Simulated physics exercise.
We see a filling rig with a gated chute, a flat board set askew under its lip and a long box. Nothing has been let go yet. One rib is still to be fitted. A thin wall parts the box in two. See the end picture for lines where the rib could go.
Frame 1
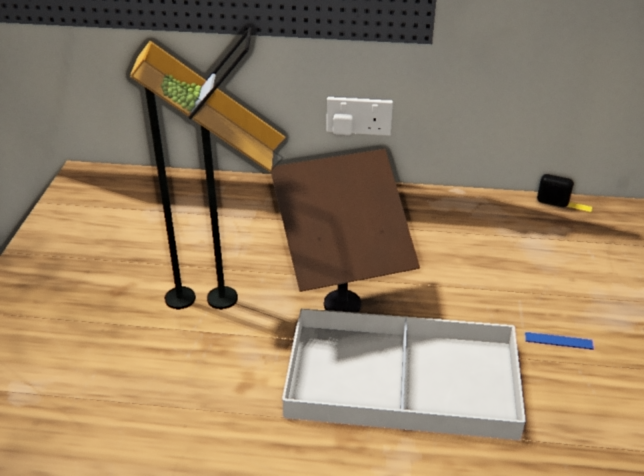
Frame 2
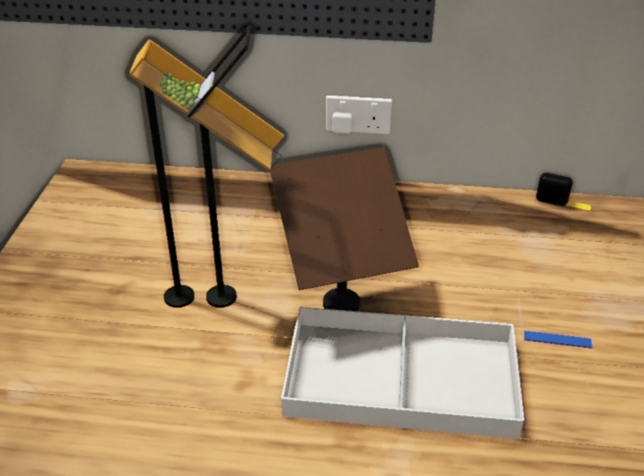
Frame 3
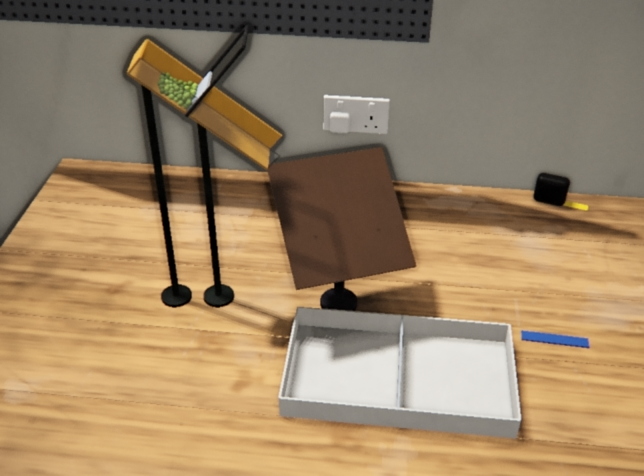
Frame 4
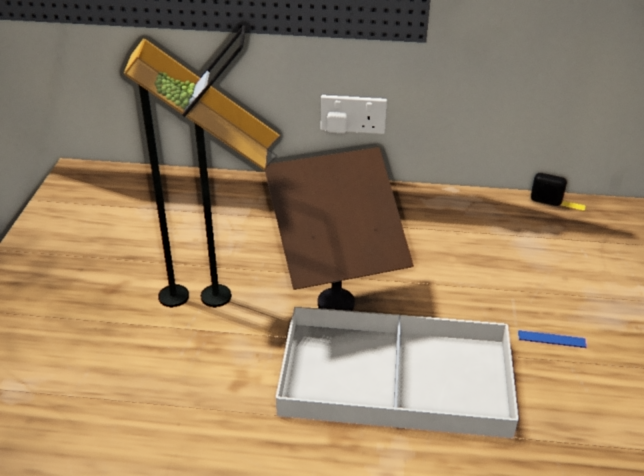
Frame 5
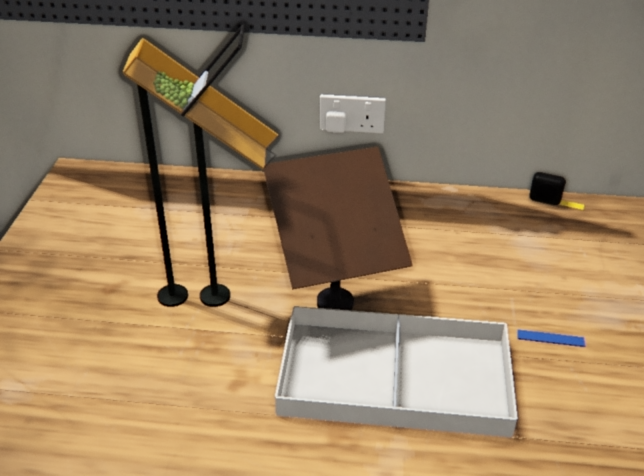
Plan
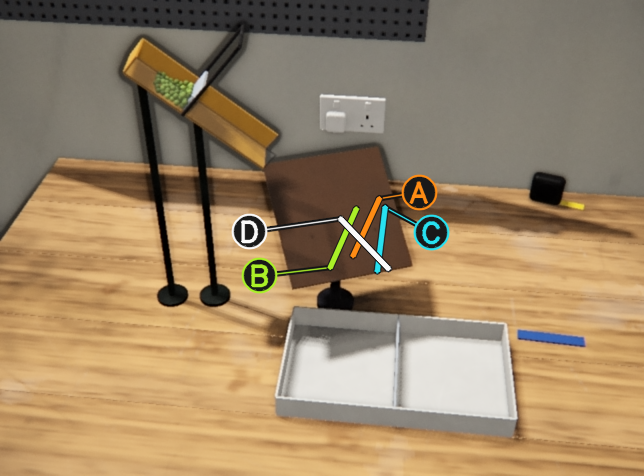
We see green peas resting behind a closed gate in a sloping orange chute, above a tilted brown board and a pale box divided in two; nothing in the setup moves, while the view shifts very slightly.
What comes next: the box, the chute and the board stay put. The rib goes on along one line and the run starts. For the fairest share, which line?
D works best here.
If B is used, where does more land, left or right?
Left.
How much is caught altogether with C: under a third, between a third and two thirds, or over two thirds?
Line C gives over two thirds.
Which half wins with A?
The left half.
On the marked copy, line A from (379, 198) to (353, 255); line B from (356, 208) to (330, 267); line C from (385, 207) to (377, 270); line D from (340, 218) to (388, 268).
For line A, of what is caught, nearly all in the left half, a small part in the right.
For line B, of what is caught, nearly all in the left half, a stray few in the right.
For line C, of what is caught, nearly all in the left half, a small part in the right.
For line D, of what is caught, about a third in the left half, about two thirds in the right.
